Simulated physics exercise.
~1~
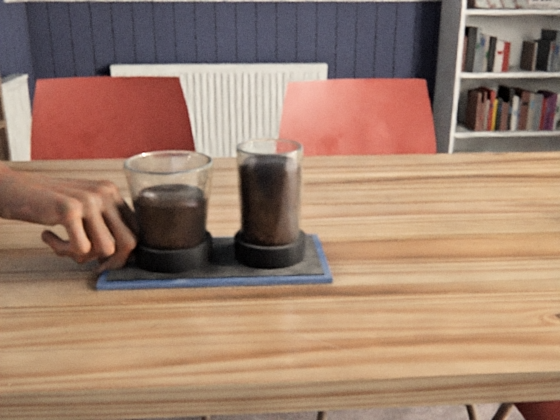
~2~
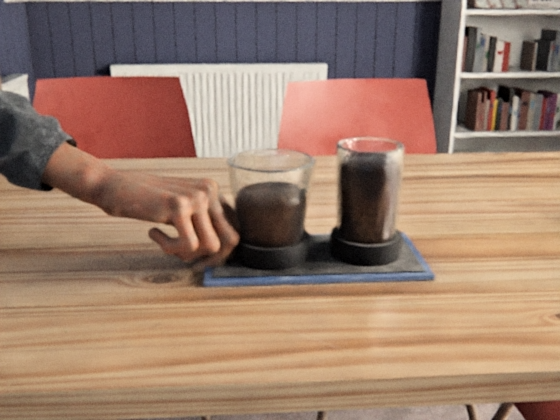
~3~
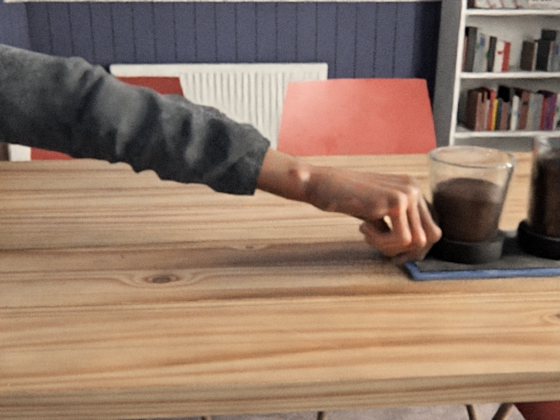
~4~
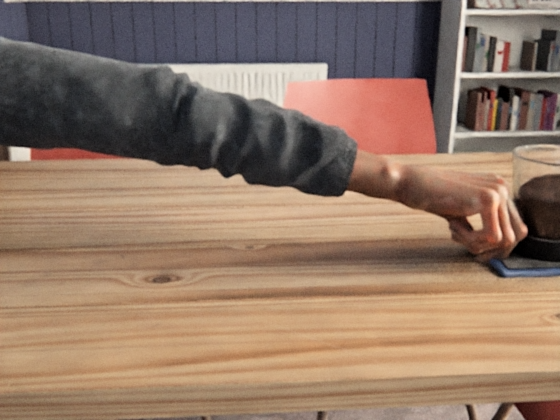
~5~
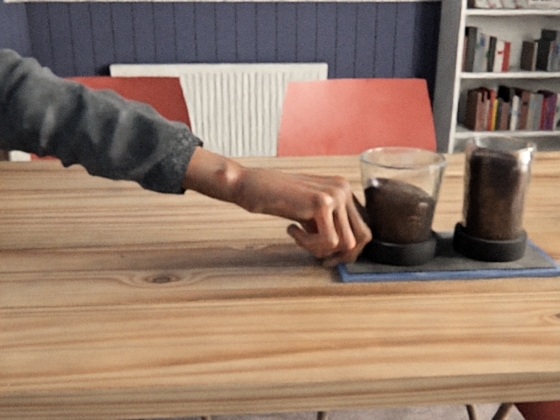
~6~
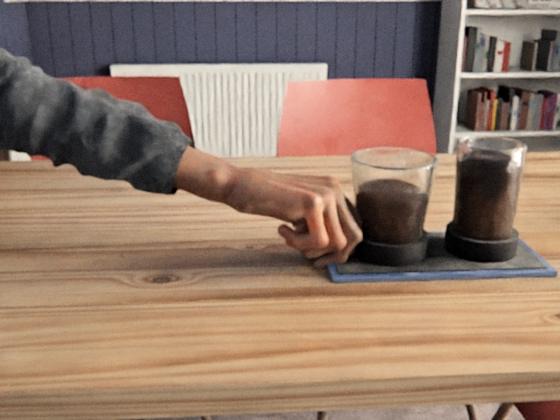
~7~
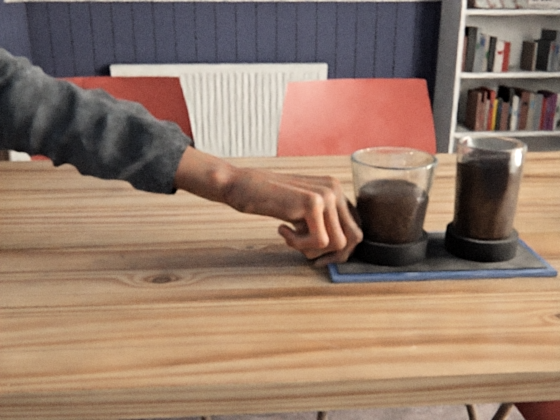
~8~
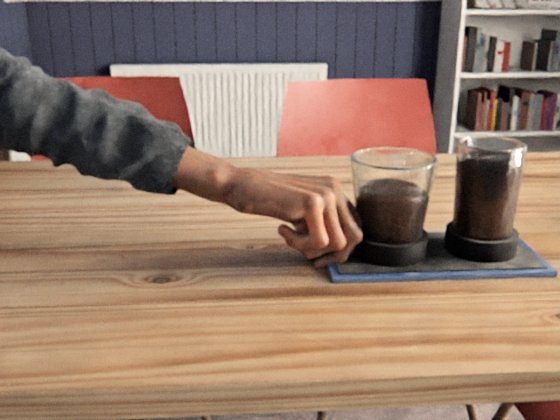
A blue-edged tray carrying a wide tumbler and a taller glass, both open and holding dark coffee in black holders, slides to the right across a wooden table, pushed by a hand at its left end. The arm in a grey sleeve stretches farther in as the tray travels until the taller glass passes out of view at the right. The hand then draws the tray back to the left, bringing both glasses into sight again, with the coffee tilting in the tumbler. After a last slight shift left, the tray stops and stays still, the hand remaining at its edge.
